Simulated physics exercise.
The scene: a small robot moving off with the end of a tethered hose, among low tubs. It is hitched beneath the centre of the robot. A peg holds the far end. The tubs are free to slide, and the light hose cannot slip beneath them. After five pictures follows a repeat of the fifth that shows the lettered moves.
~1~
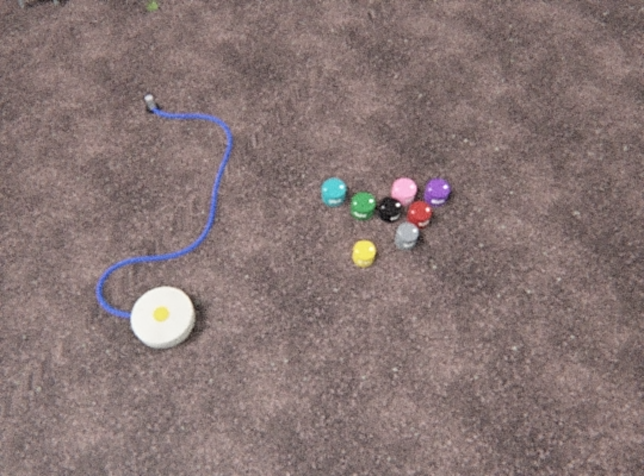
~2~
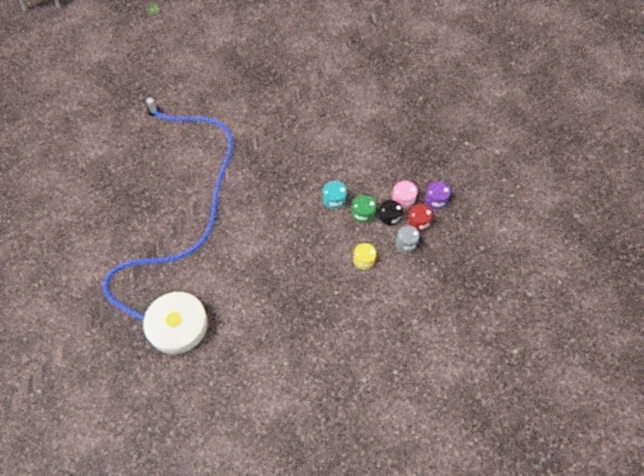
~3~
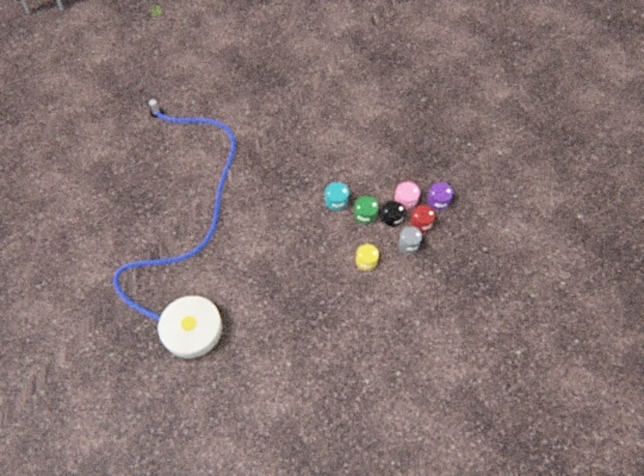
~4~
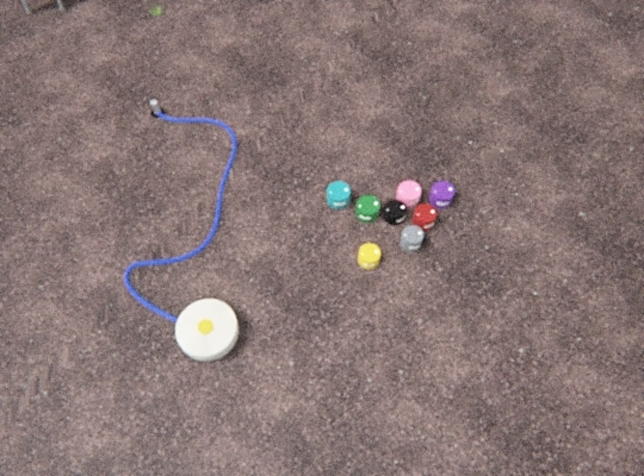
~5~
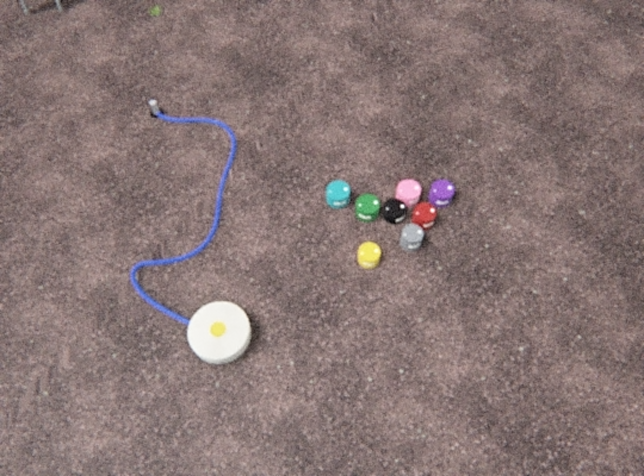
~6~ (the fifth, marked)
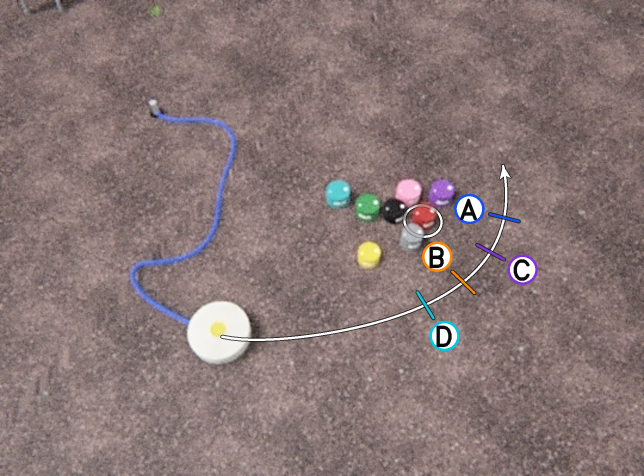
We see a round white robot with a yellow centre slide slowly right and slightly downward across brown ground, drawing one end of a curved blue hose along, while the far end stays at a peg and eight colourful tubs sit still.
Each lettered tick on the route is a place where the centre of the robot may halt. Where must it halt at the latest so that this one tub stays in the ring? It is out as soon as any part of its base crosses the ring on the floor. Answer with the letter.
No farther than A.
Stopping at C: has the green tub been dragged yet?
By then, no.
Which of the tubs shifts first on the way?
The yellow one.
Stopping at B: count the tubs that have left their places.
The count is none.
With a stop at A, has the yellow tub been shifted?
Yes.
On the marked copy, A at (504, 218); B at (463, 282); C at (490, 252); D at (425, 305); the ring at (423, 221); the route from (222, 337) via (429, 303) to (503, 166).
With A. Early on, robot (346, 326); red tub (424, 217).
Further on, robot (458, 283); red tub (424, 217).
At the end, robot (507, 213); red tub (424, 217); yellow tub (379, 229); the red tub is still in its ring.
As for the rest, B is safe but short; C is safe but short; D is safe but short.
